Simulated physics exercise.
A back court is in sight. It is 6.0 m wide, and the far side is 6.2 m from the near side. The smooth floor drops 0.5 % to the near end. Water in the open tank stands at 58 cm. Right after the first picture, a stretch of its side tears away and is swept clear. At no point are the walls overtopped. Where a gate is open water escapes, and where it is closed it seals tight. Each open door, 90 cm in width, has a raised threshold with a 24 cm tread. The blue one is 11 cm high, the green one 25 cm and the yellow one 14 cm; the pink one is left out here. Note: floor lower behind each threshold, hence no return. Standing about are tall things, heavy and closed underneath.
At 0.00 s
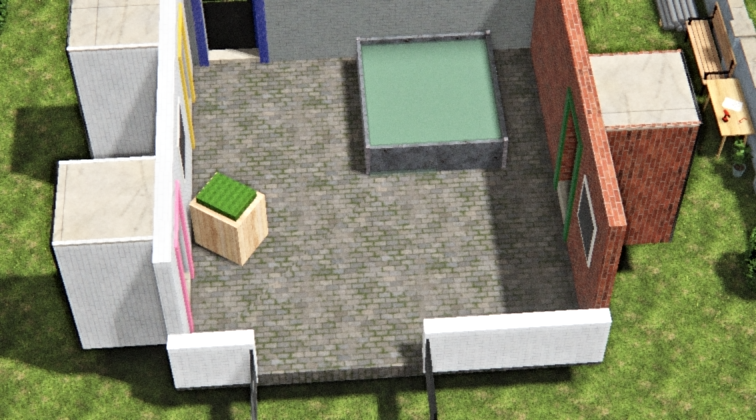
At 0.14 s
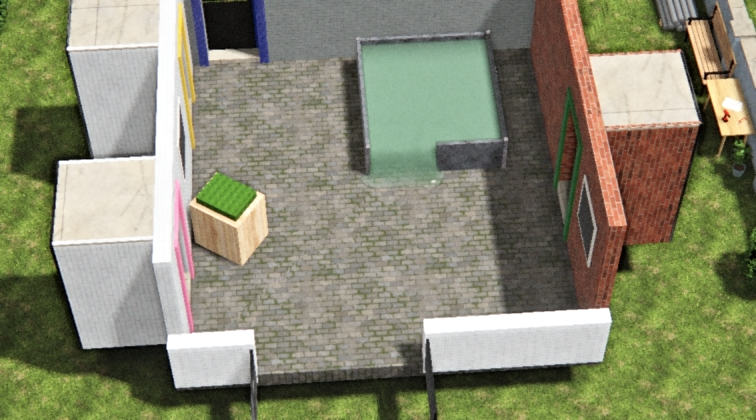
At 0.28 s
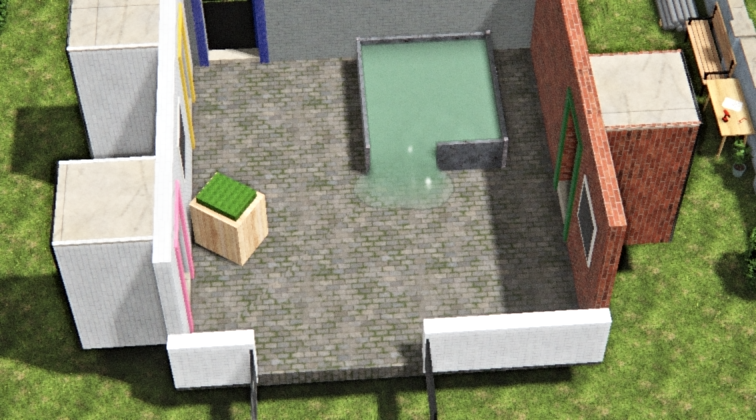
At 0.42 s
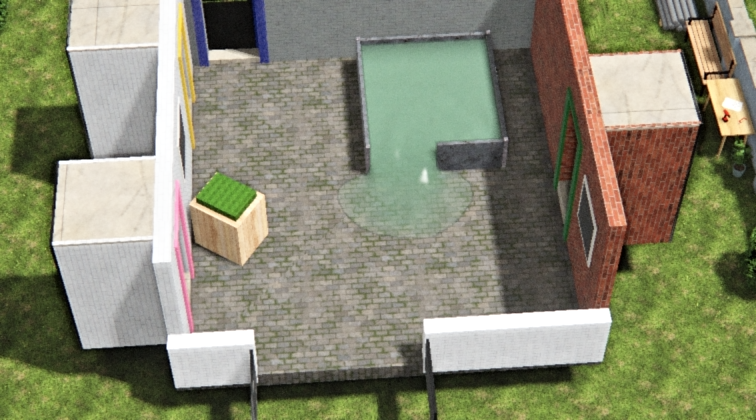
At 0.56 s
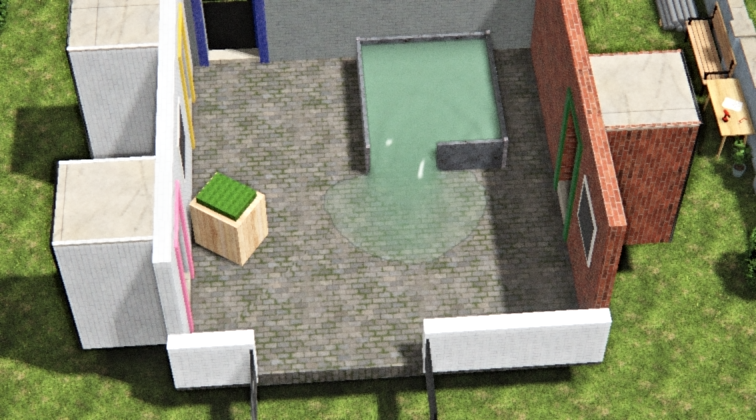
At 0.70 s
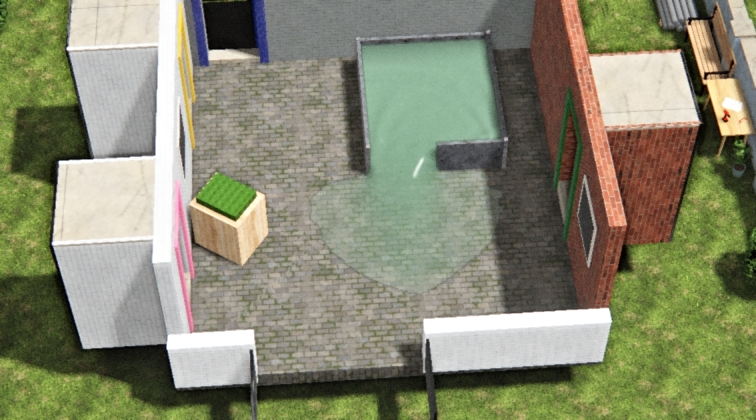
In a paved courtyard with brick and white walls, part of the near side of a square tank of green water broke away, and water poured through the gap and spread across the paving.
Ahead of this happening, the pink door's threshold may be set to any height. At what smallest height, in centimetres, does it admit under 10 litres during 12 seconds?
At about 8.5 centimetres.
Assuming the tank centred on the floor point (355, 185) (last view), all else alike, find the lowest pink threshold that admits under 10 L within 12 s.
Close to 12.0 cm would do it.
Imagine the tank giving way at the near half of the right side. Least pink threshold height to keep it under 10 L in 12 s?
You'd want it roughly 10.0 centimetres tall.
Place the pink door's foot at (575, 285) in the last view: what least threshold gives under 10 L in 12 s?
Roughly 10.0 cm.
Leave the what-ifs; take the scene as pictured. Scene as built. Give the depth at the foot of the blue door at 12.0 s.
Lab note: Depth approx. 1.0 cm.
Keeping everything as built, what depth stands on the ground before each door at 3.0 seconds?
Lab note, cm: Pink 6; blue 0; green 1; yellow 0.
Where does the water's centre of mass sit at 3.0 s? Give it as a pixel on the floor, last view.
I'd say around (420, 183).
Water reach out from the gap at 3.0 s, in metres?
Front distance: Approx. 5.0 m.
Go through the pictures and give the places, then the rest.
The first frame shows the open tank at (430, 92) is whole and still, 58 cm deep; the pink door at (184, 265) is dry.
In the second frame, water pours out at (403, 161) and has run 0.3 m, to (400, 184); about 10 cm deep outside, 58 cm at the back.
In the third frame, water pours out at (403, 163) and has run 0.8 m, to (425, 206); about 10 cm deep outside, 58 cm at the back.
In the fourth frame, water pours out at (403, 164) and has run 1.3 m, to (409, 233); about 7 cm deep outside, 58 cm at the back.
In the fifth frame, the front is at (401, 258), 1.8 m from the gap at (403, 164); 3.2 m2 of floor is wet, 58 cm left at the back.
In the sixth frame, the gap is at (403, 164), the front 2.4 m out at (411, 289); the back of the open tank holds 57 cm; the pink door at (184, 265), 4.2 m from the gap, is still 2.5 m from the nearest water.
After 1.4 s water covers 35 % of the floor, deepest (38 cm) near (389, 176); it has not reached the pink door.
After 3.0 s water covers 50 % of the floor, deepest (30 cm) near (571, 341); 6 cm at the pink door, 0 litres in over its 18 cm threshold.
After 12.0 s water covers 80 % of the floor, deepest (8 cm) near (540, 168); 5 cm at the pink door, 0 litres in over its 18 cm threshold.
At the pink door as built, the water arrived by 2.3 s and peaked near 10 cm at 3.8 s.
Run again over the same 12 s with other heights there, 15 litres in over 7.5 cm, 3 litres over 10 cm. The limit of 10 litres is kept from about 8.5 cm up.
